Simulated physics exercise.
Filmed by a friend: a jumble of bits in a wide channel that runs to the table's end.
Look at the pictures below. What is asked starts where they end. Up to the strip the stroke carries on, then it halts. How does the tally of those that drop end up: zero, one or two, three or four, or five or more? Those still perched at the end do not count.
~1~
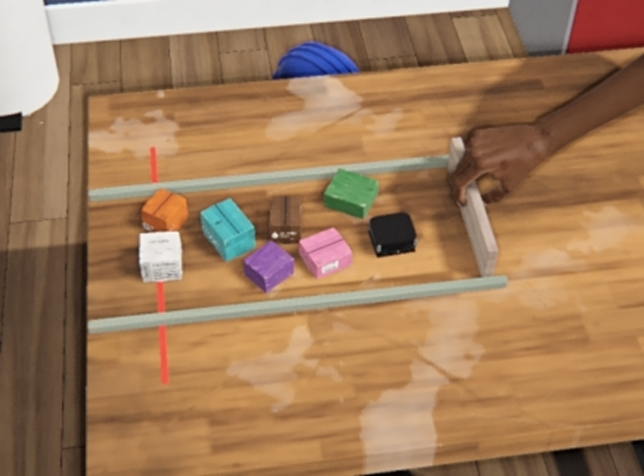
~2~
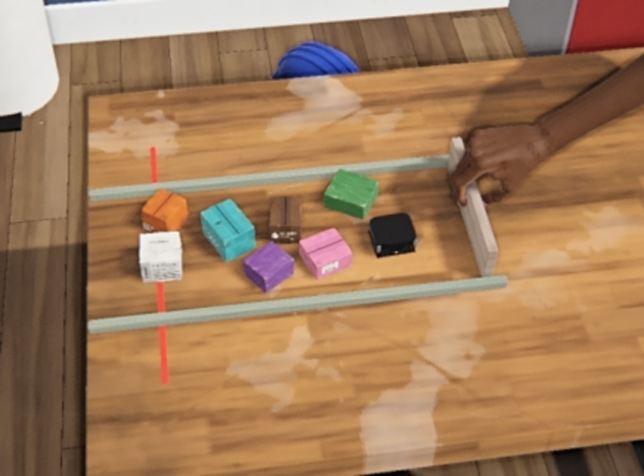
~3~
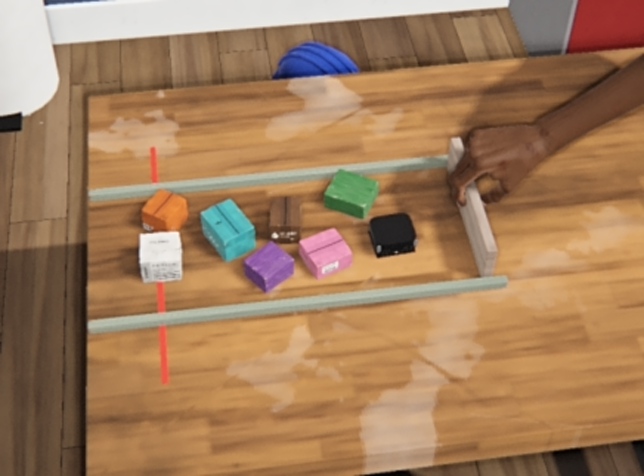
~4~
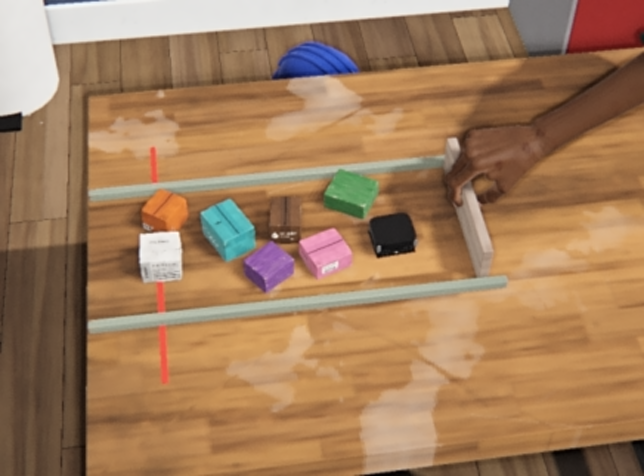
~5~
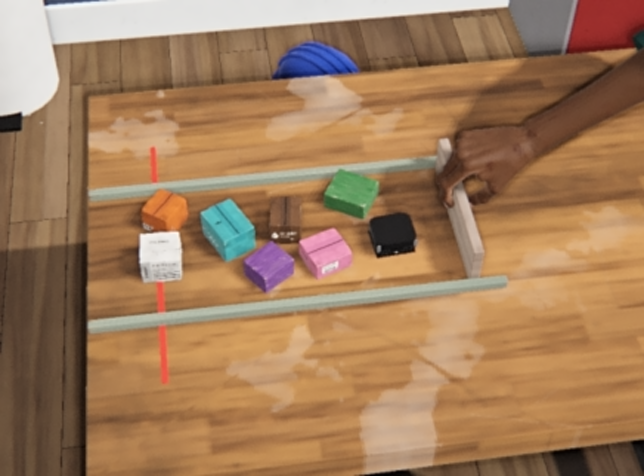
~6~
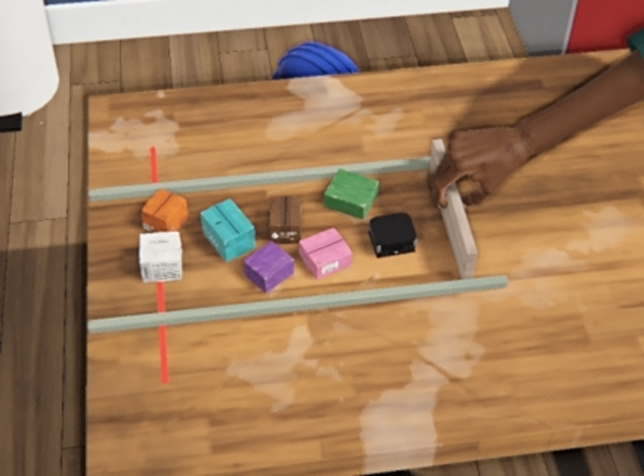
The tally ends at three or four.
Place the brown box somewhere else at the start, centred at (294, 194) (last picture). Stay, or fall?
This time it stays where it is.
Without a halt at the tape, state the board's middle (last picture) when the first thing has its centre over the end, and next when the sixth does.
About (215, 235) and about (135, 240).
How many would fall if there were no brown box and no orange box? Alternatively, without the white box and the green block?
That makes 2 fallen, then 1 fallen in the other try.
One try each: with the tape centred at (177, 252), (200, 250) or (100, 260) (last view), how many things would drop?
The counts would be 3, 1 and 8.
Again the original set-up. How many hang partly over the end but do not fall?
I get 3.
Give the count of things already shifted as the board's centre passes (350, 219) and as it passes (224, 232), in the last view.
Counts: 5, 8.
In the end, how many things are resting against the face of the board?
Tally at the end: 2.
Early on, none off yet; white box at rest near (161, 257); orange box at rest near (165, 214); turquoise box at rest near (225, 230).
Finally, the number that fall off is three or four; lost, purple block, turquoise box and white box.
